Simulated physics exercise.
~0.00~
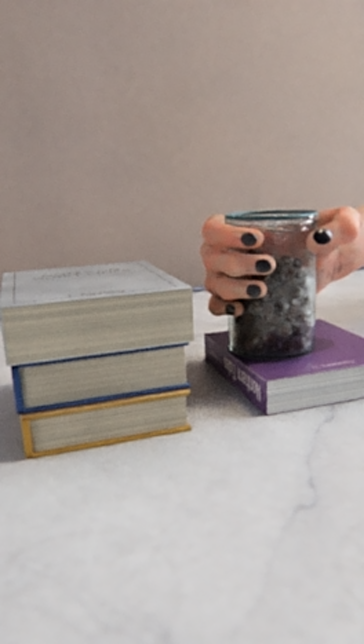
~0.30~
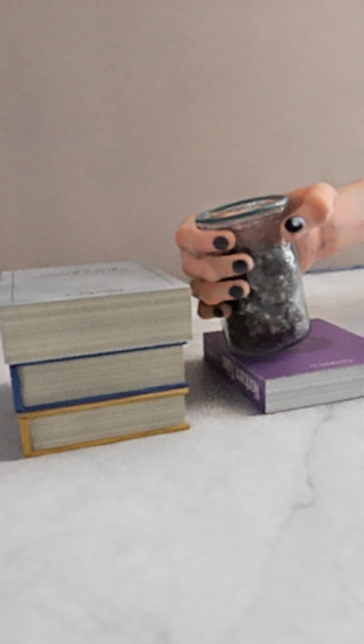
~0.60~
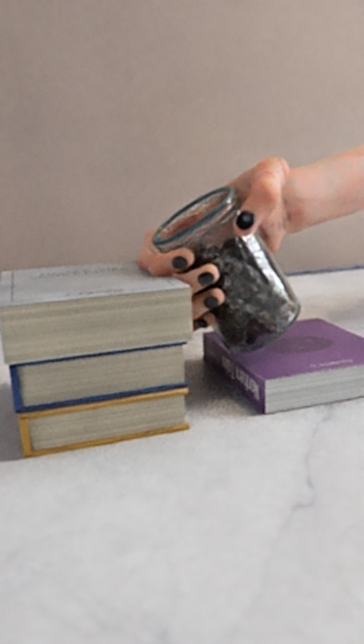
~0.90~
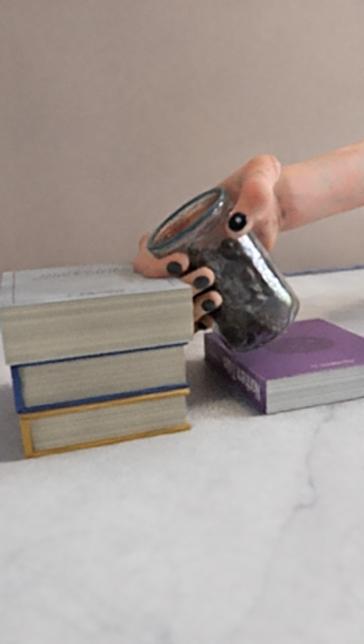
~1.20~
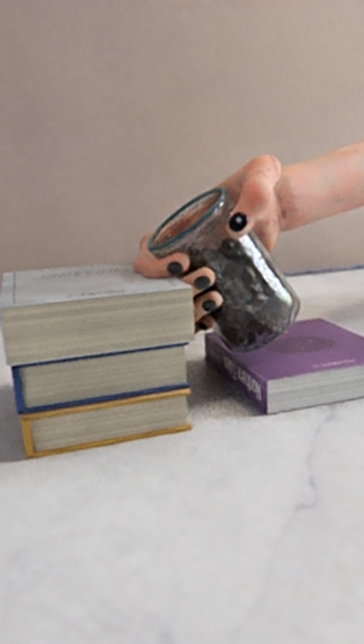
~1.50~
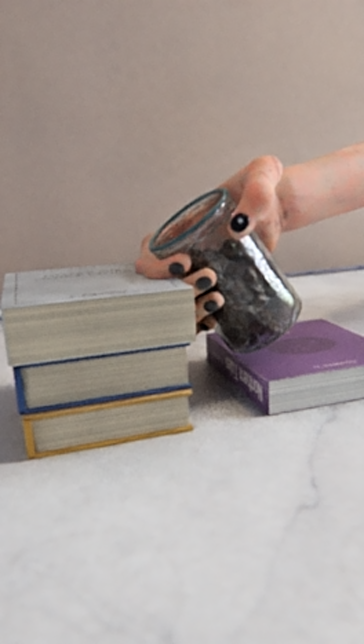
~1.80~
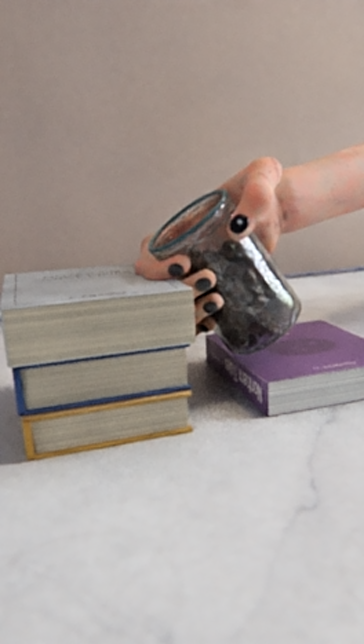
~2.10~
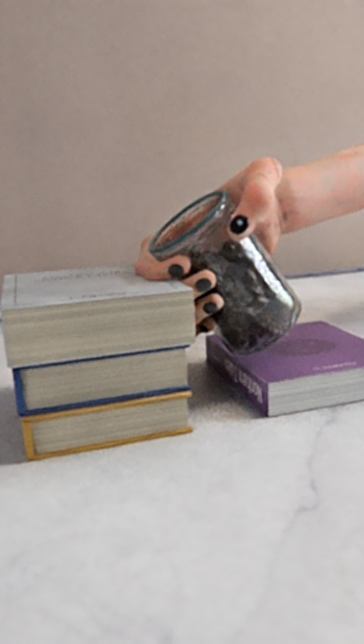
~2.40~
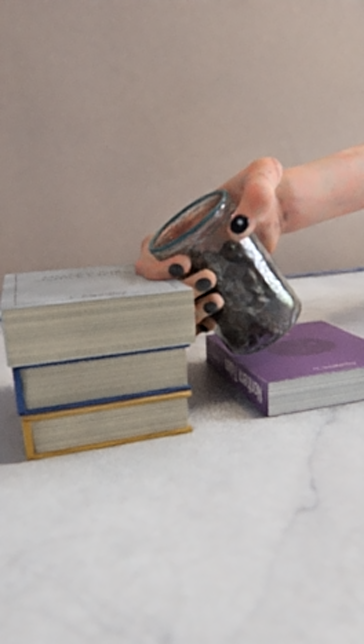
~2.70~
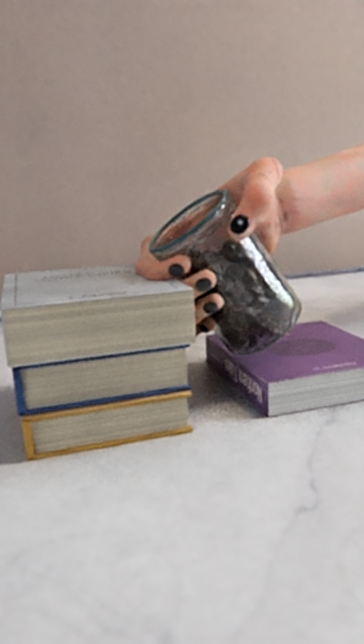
The clip shows a hand with dark nail polish lifting a glass jar of dark pieces from above a purple book and tilting it left towards a stack of three books, where it is held still, leaning, with its contents still inside.
